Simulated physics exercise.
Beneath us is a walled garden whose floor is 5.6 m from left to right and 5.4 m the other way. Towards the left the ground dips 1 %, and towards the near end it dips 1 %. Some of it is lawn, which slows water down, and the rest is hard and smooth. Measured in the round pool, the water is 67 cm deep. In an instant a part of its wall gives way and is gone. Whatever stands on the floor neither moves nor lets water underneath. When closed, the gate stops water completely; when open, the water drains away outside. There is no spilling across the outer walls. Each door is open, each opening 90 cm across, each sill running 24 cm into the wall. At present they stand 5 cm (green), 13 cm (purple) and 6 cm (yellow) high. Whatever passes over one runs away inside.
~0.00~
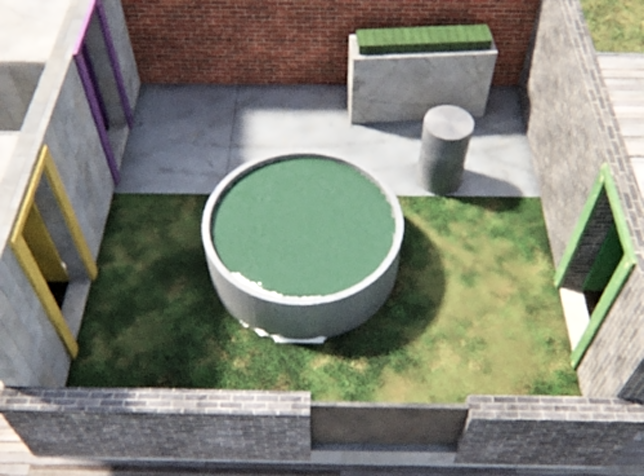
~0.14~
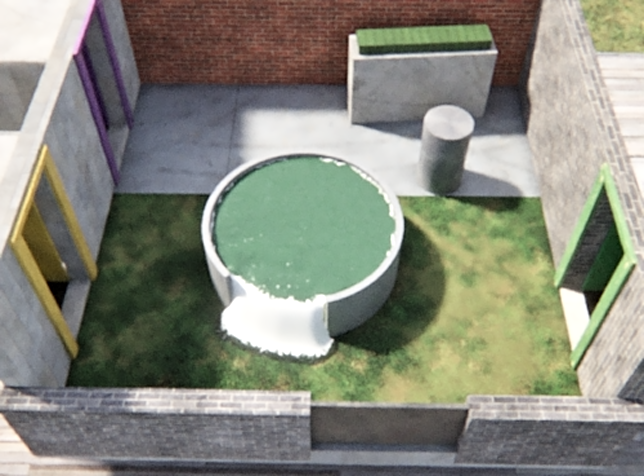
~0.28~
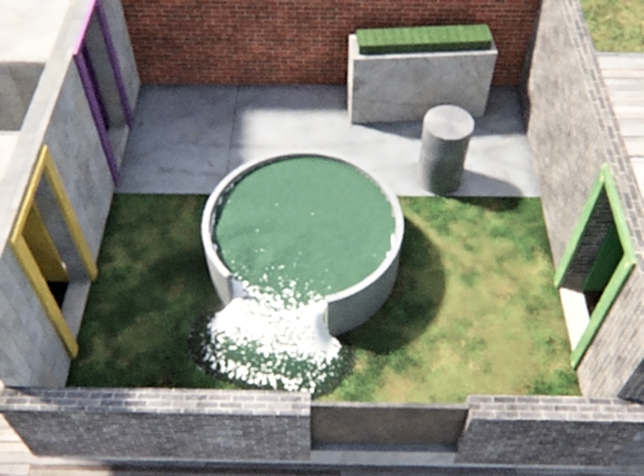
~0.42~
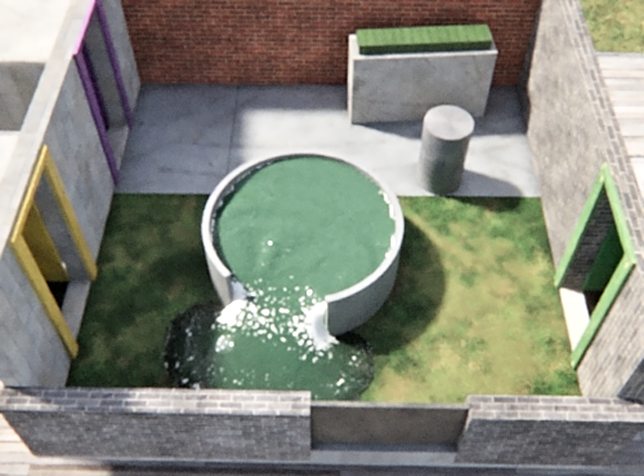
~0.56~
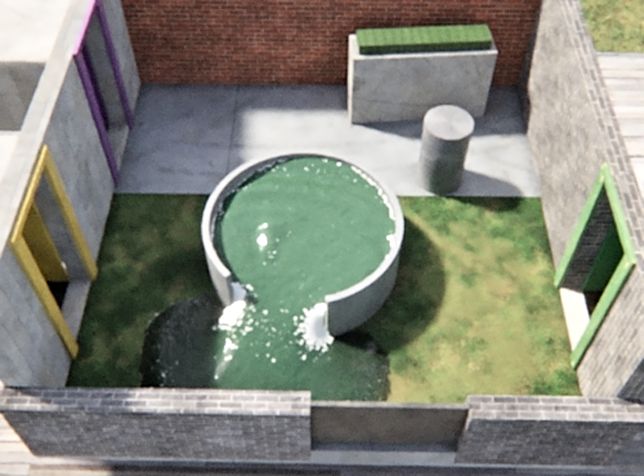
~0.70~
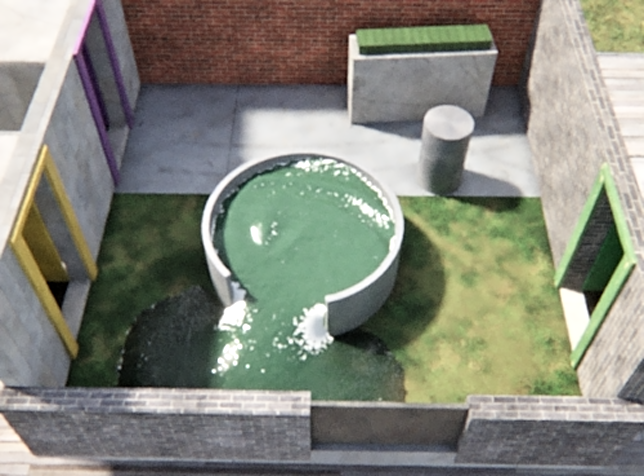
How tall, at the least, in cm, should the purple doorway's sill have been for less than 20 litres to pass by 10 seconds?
I would say 6 cm.
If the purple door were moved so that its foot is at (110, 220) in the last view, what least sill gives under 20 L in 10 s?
Something near 7.0 cm.
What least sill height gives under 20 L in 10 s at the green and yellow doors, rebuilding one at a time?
Roughly 6.5 cm at green and 16 cm at yellow.
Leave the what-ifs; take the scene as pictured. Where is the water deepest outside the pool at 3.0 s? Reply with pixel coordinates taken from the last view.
(57, 424).
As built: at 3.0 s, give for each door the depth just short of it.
Lab note, cm: Green 10; purple 3; yellow 16.
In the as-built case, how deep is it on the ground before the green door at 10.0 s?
About 6.0 centimetres.
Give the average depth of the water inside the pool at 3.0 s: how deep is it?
About 27 centimetres.
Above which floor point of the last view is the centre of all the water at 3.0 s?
About (273, 313).
After 1.4 s water covers 20 % of the floor, deepest (48 cm) near (57, 424); it has not reached the purple door.
After 3.0 s water covers 50 % of the floor, deepest (34 cm) near (57, 424); 3 cm at the purple door, 0 litres in over its 13 cm sill.
After 10.0 s water covers 100 % of the floor, deepest (12 cm) near (57, 424); 9 cm at the purple door, 0 litres in over its 13 cm sill.
At the purple door as built, the water arrived by 3.0 s and peaked near 10 cm at 8.4 s.
Run again over the same 10 s with other heights there, 36 litres in over 4.5 cm, 8 litres over 7.5 cm. The limit of 20 litres is kept from about 6 cm up.
